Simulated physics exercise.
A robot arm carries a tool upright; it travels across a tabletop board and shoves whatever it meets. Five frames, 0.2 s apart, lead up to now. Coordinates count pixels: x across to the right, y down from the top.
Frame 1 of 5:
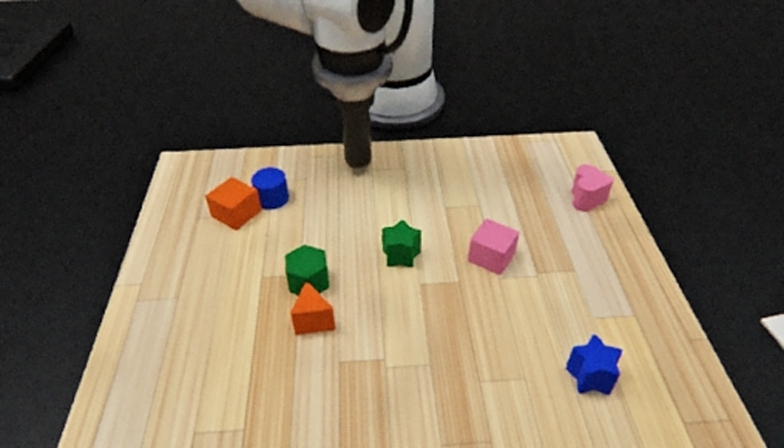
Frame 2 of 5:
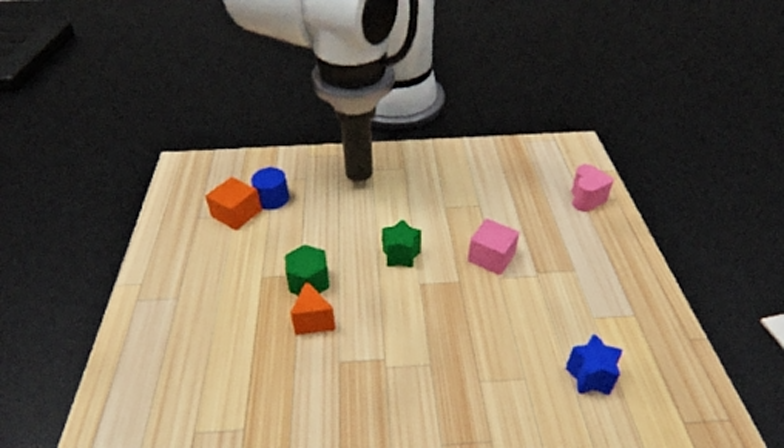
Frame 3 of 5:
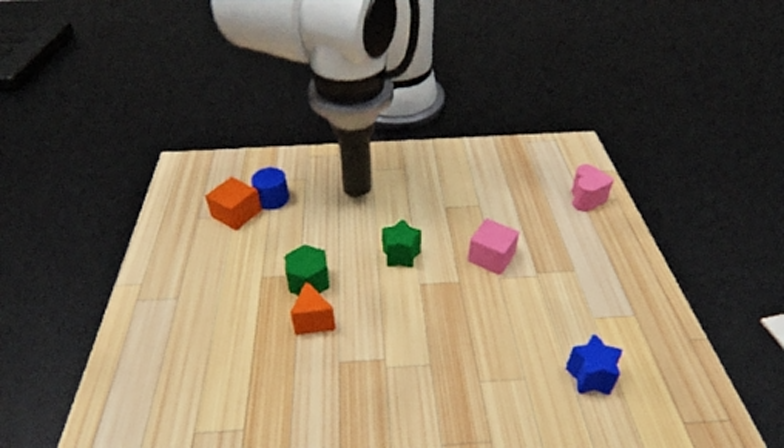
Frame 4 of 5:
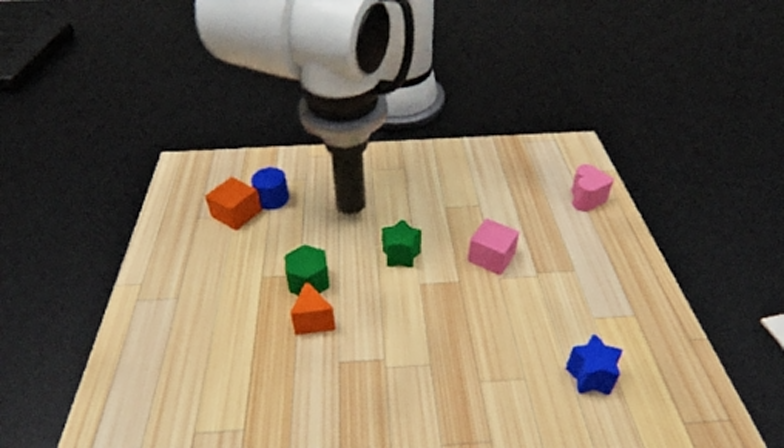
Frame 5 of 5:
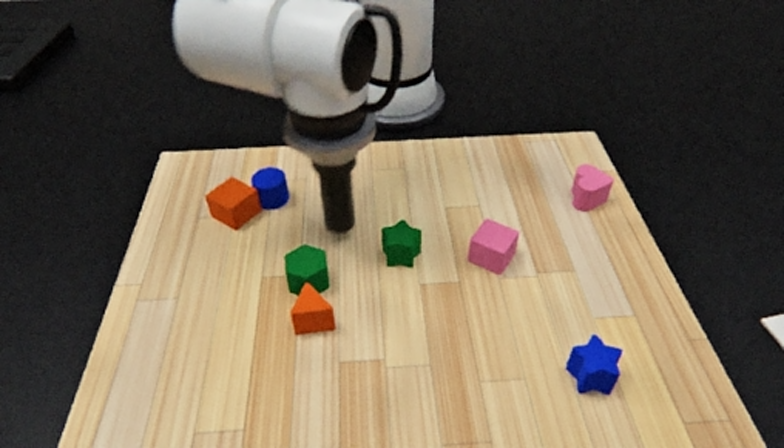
At the start, a robot arm holds its dark rod-shaped tool near the back edge of a wooden board scattered with colourful blocks. The tool moves slightly forward, then angles a little left as it continues forward between the blue cylinder and green star, nearing the green hexagonal block, while all the blocks stay still.
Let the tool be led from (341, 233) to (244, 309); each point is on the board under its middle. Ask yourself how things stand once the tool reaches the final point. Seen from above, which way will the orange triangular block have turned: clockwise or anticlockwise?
From above, it looks like the orange triangular block goes clockwise.
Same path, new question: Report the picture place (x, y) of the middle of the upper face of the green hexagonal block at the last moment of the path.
It will likely be found at (295, 284).
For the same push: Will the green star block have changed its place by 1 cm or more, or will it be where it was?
It sits in its place.
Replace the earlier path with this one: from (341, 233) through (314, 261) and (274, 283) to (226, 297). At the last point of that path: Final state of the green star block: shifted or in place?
Not moved.
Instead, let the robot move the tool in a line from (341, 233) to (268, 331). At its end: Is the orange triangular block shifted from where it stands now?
Yes.
The first path, step by step. One third of the way, tool (309, 248); green hexagonal block (304, 263).
Two thirds of the way, tool (277, 273); green hexagonal block (295, 284), turned 75° anticlockwise; orange triangular block (314, 309), turned 20° clockwise.
At the end, tool (241, 300); green hexagonal block (295, 284), turned 75° anticlockwise; orange triangular block (314, 309), turned 20° clockwise; green star block still.
